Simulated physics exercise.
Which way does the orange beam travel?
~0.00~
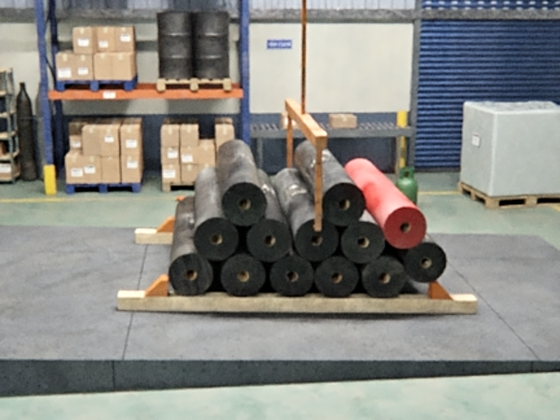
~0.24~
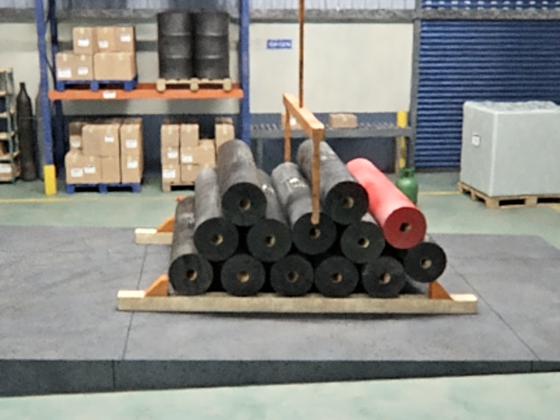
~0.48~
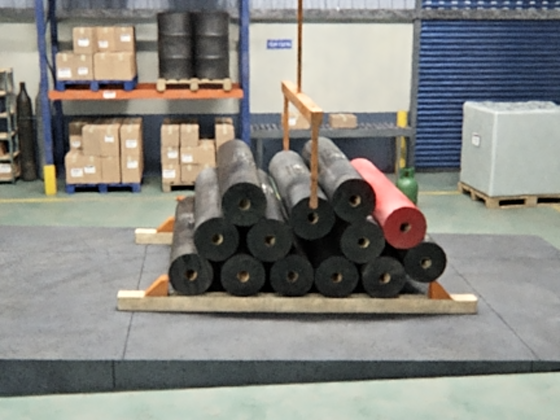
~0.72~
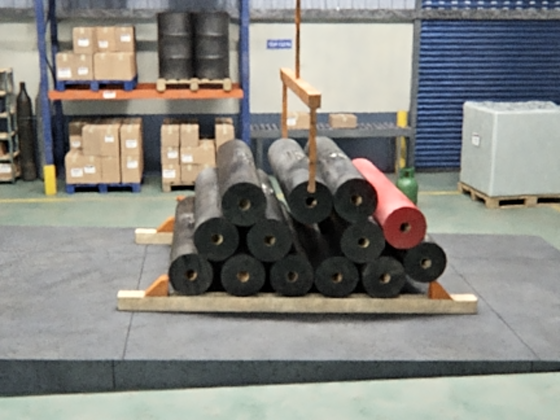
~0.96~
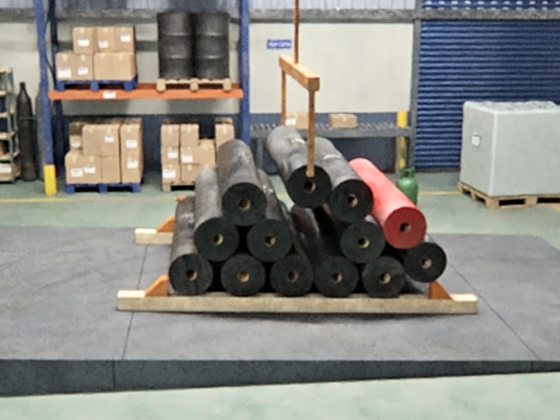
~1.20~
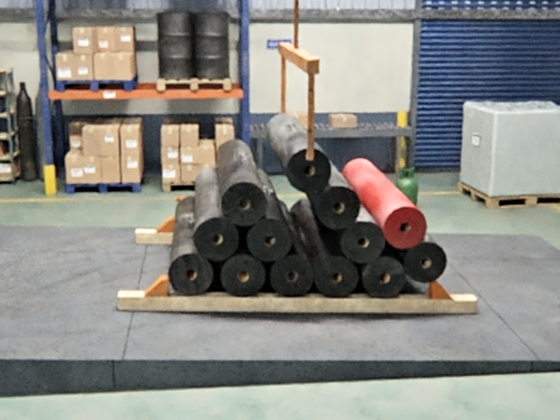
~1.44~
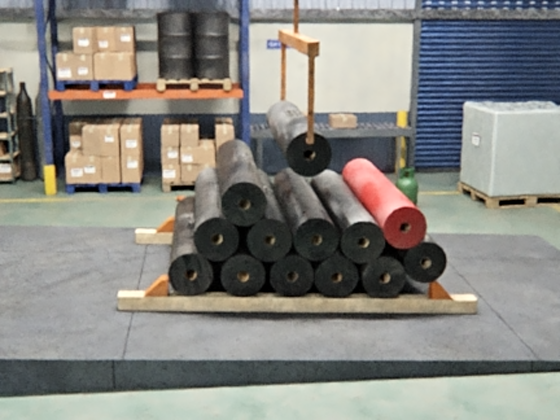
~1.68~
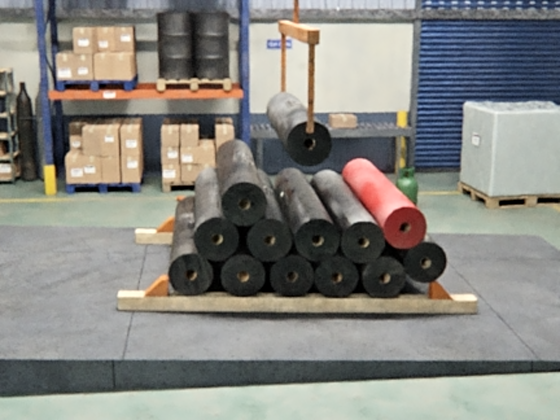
The orange beam moves up, carrying the hooked black roll clear of the stack.
An orange lifting beam rose with a black roll hooked from the stack, nudging the black roll above it to the right before that one dropped into the gap. The lifted roll ended up hanging above the pile, while the red roll stayed put.
